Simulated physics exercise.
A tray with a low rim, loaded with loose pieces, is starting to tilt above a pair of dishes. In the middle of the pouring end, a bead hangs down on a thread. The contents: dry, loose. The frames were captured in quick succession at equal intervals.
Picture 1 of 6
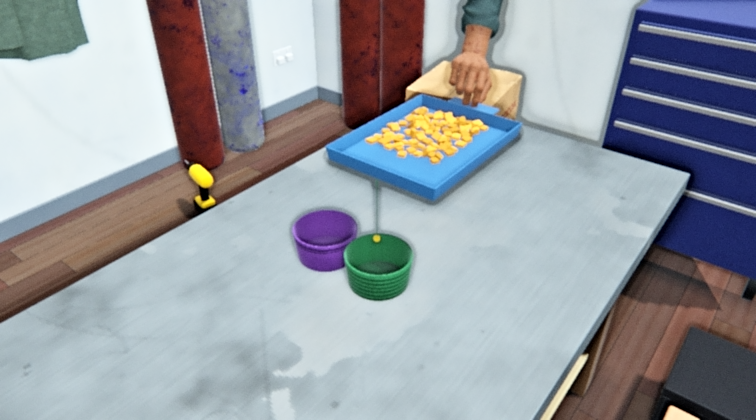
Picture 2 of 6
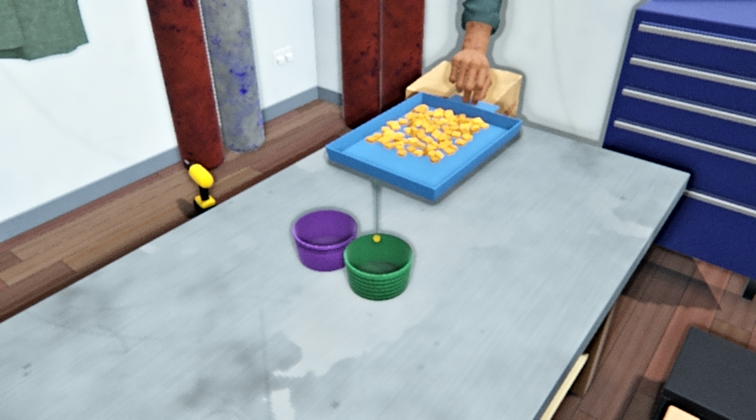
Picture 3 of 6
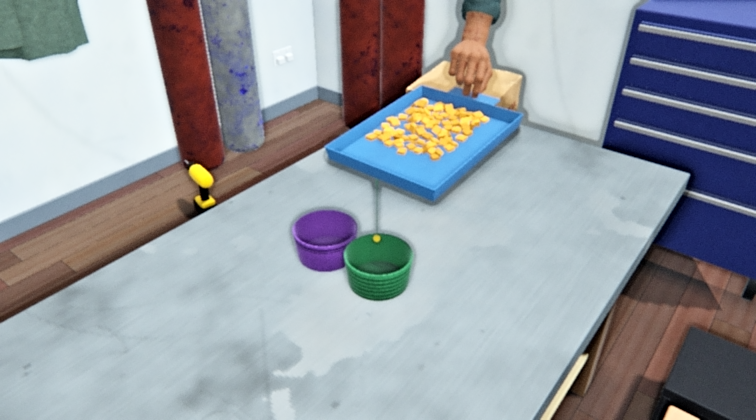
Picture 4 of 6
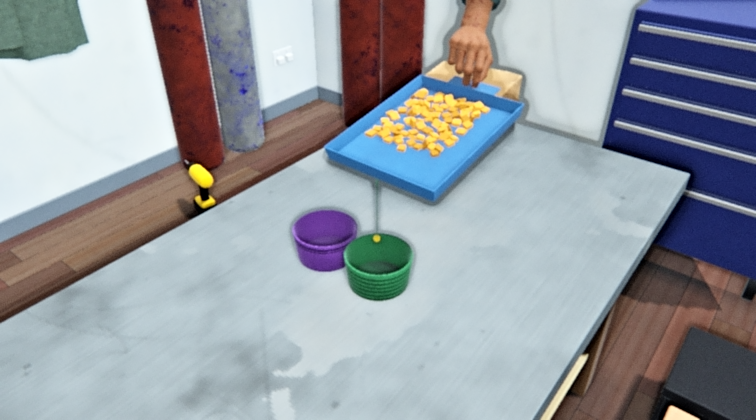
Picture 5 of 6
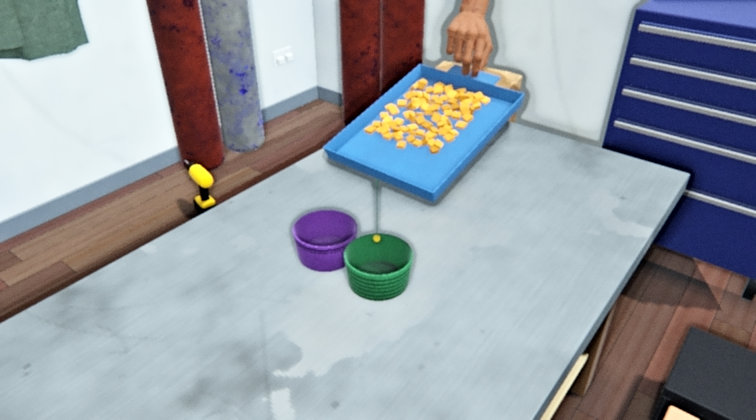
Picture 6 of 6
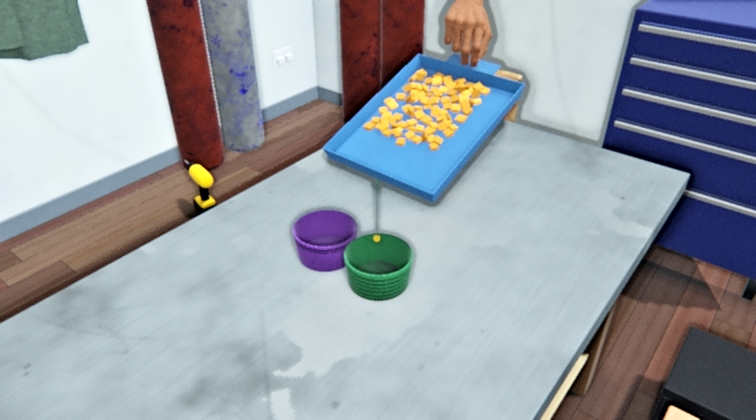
A hand gradually tilts a blue tray of small orange pieces above two dishes.
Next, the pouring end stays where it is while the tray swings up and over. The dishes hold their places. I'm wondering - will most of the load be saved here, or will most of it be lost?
By the end, the dishes are holding not even half of the load, I'd say.
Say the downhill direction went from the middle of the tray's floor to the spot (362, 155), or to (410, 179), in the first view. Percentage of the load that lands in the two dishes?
90 and 40 per cent, in that order.
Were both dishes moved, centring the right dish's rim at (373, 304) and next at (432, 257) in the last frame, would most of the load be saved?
Result, first place: Not as much as half; second place: Not as much as half.
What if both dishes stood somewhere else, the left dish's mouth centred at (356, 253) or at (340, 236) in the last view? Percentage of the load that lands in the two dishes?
Trial 1 near 80 percent, trial 2 near 60 percent.
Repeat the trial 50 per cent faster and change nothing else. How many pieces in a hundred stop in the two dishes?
Roughly 30%.
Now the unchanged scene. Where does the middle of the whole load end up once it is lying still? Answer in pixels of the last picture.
(359, 296).
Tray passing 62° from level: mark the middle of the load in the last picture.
Somewhere about pixel (382, 166).
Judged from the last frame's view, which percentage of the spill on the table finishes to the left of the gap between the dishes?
It comes to 60 per cent or so.
Soon after the last picture, tray tipped steeply; nearly all on the tray; a stray few in the air.
A little later, tray tipped right over; most on the tray; a small part in the right dish; a stray few in the left dish; about a quarter outside both.
Later still, tray tipped past a quarter turn; about a quarter in the right dish; a stray few in the left dish; about two thirds outside both.
At rest, tray tipped past a quarter turn; about a quarter in the right dish; a stray few in the left dish; about two thirds outside both.
